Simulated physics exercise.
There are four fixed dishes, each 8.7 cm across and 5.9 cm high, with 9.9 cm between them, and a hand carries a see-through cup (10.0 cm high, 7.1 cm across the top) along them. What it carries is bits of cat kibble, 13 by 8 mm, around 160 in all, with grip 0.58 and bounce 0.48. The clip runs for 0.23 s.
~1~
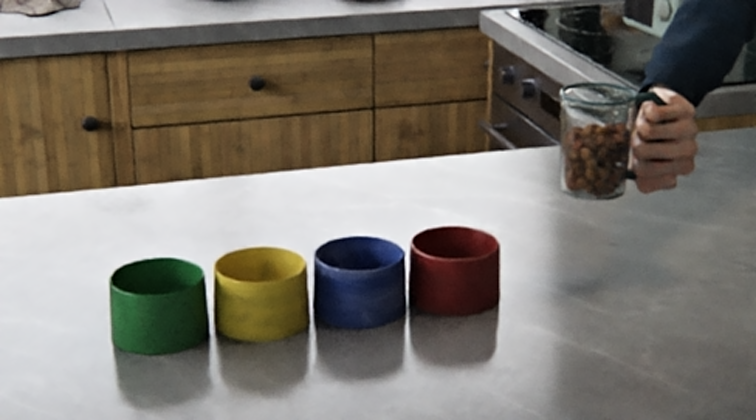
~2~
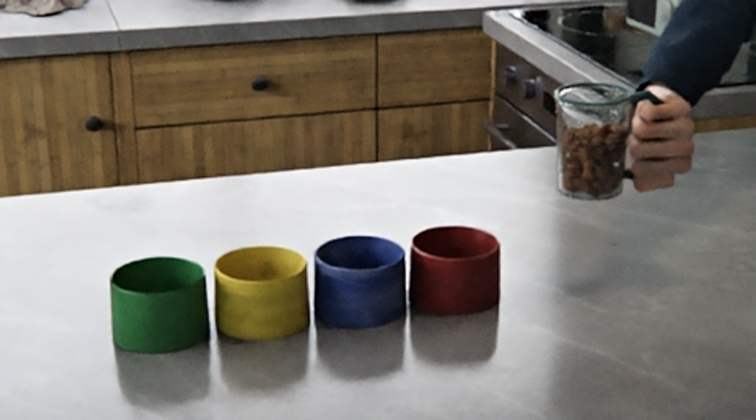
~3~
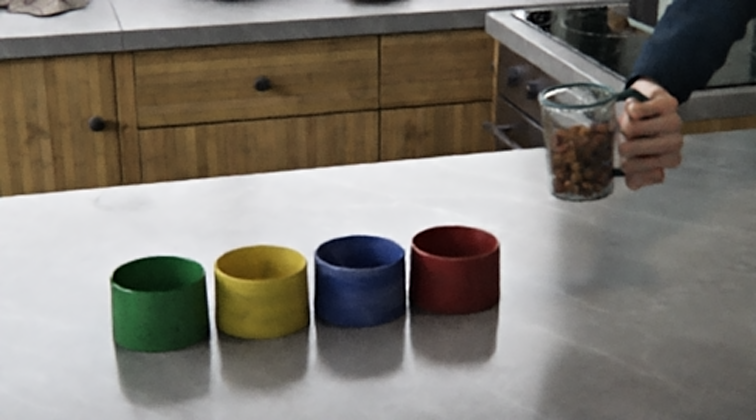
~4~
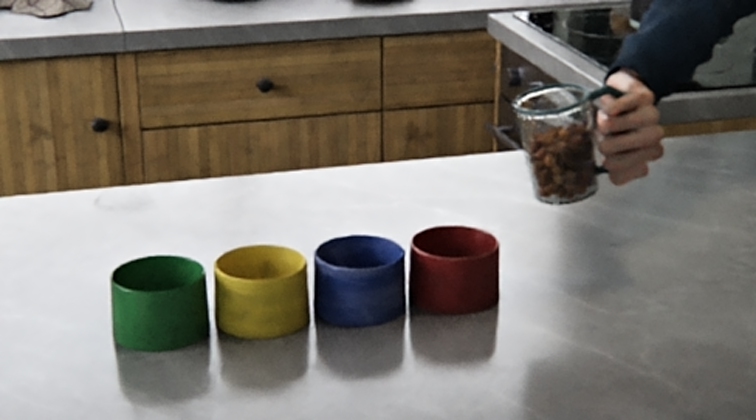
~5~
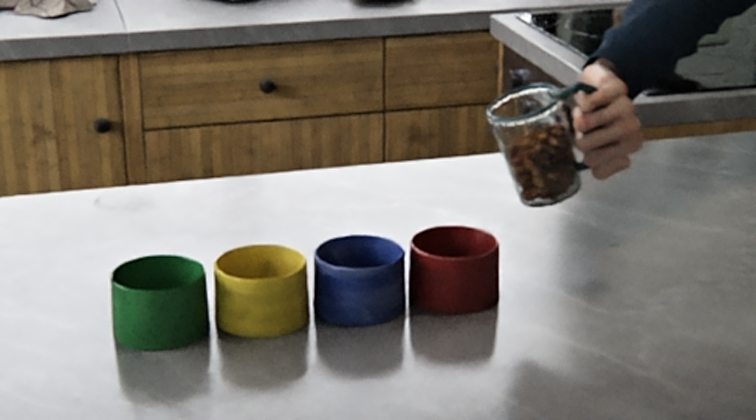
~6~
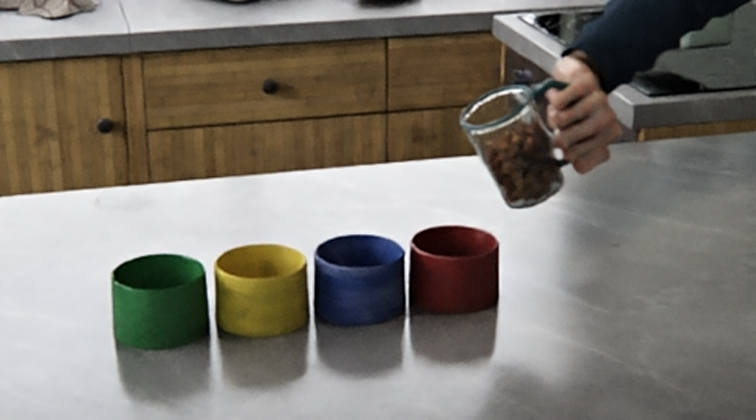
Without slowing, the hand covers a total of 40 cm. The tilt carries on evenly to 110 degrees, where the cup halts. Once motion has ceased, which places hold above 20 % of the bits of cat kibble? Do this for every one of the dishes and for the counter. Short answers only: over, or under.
Red under. Blue under. Green over. Yellow under. Counter over.
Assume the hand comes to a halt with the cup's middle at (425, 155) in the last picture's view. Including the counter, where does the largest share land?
The biggest share ends at blue.
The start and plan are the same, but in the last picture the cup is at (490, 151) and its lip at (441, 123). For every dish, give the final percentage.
Dish by dish: Red 0 per cent, blue 0 per cent, green 80 per cent, yellow 0 per cent.
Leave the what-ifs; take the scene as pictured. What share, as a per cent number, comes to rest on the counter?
50 per cent.
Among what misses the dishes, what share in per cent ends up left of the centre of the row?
I'd say near 100 percent.
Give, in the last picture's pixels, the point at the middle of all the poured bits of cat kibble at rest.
Approximately (127, 324) in the last picture.
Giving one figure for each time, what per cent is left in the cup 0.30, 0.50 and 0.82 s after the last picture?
One after the other: 100, 100, 20 in a hundred.
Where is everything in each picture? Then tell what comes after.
Cup at (596, 142), tilt 0 degrees, lip at (565, 97), moved 0.0 cm; middle of the pieces at (593, 153); red dish at (455, 243); blue dish at (360, 254); yellow dish at (260, 265); green dish at (157, 277), in the first frame.
Cup at (592, 142), tilt 1 degrees, lip at (560, 98), moved 0.4 cm; middle of the pieces at (590, 153), in the second frame.
Cup at (580, 143), tilt 5 degrees, lip at (544, 101), moved 1.7 cm; middle of the pieces at (579, 154), in the third frame.
Cup at (559, 145), tilt 12 degrees, lip at (518, 109), moved 3.9 cm; middle of the pieces at (559, 156), in the fourth frame.
Cup at (537, 147), tilt 19 degrees, lip at (491, 117), moved 6.2 cm; middle of the pieces at (539, 158), in the fifth frame.
Cup at (515, 149), tilt 26 degrees, lip at (464, 125), moved 8.6 cm; middle of the pieces at (518, 159); red dish at (455, 242); blue dish at (359, 251); yellow dish at (261, 262); green dish at (158, 272), in the sixth frame.
Then, 0.30 s after the last picture, tilt 74 degrees; cup holds 100 %.
Then, 0.50 s after the last picture, tilt 105 degrees; cup holds 100 %.
Then, 0.82 s after the last picture, tilt 110 degrees; cup holds 20 %, green 35 %.
In the end, red 0 %, blue 0 %, green 50 %, yellow 0 %, counter 50 %.
